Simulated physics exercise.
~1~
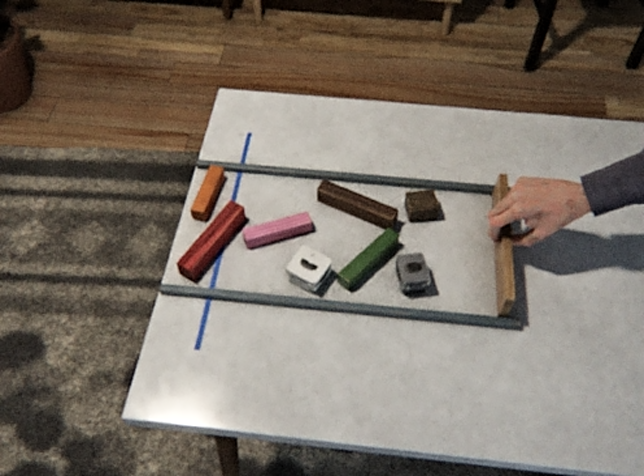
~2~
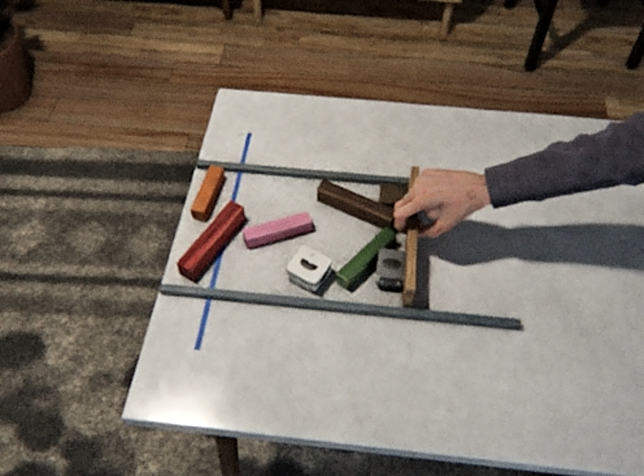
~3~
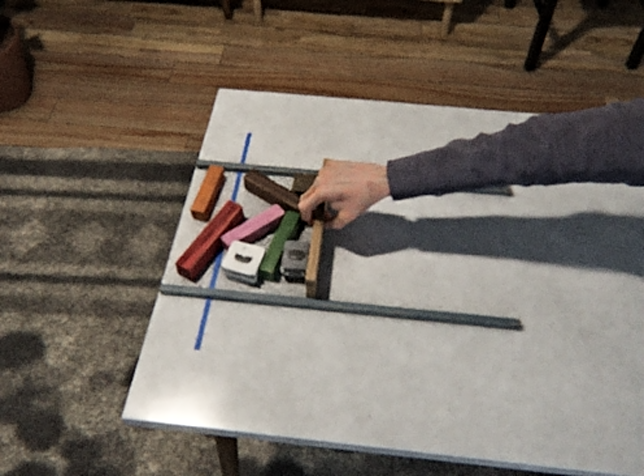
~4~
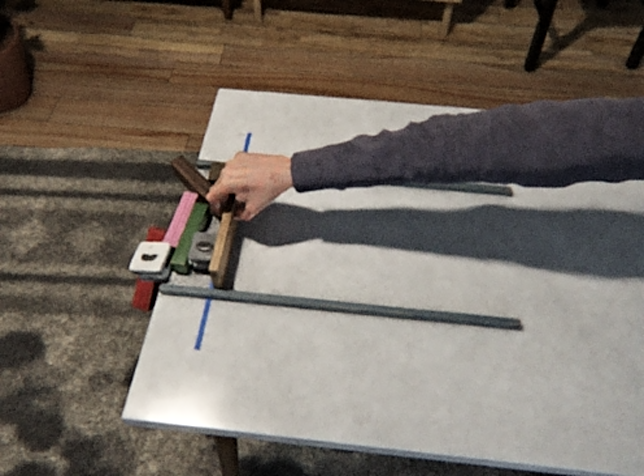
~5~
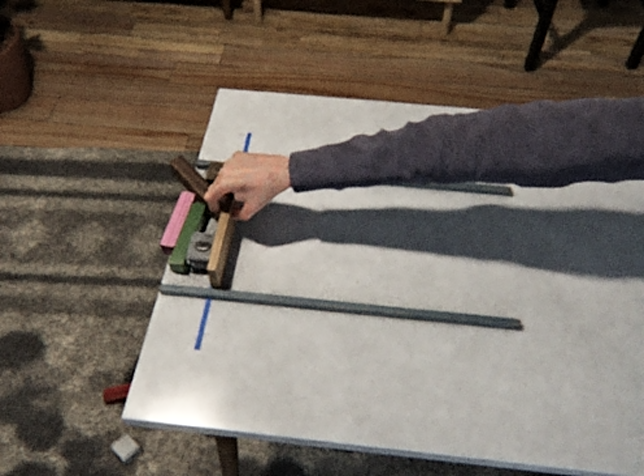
A hand slid an upright board leftward between two rails, bunching colorful sticks and small blocks together and pushing them past the blue tape, until the orange and red sticks and the white case dropped off the table's edge while the rest stayed on.
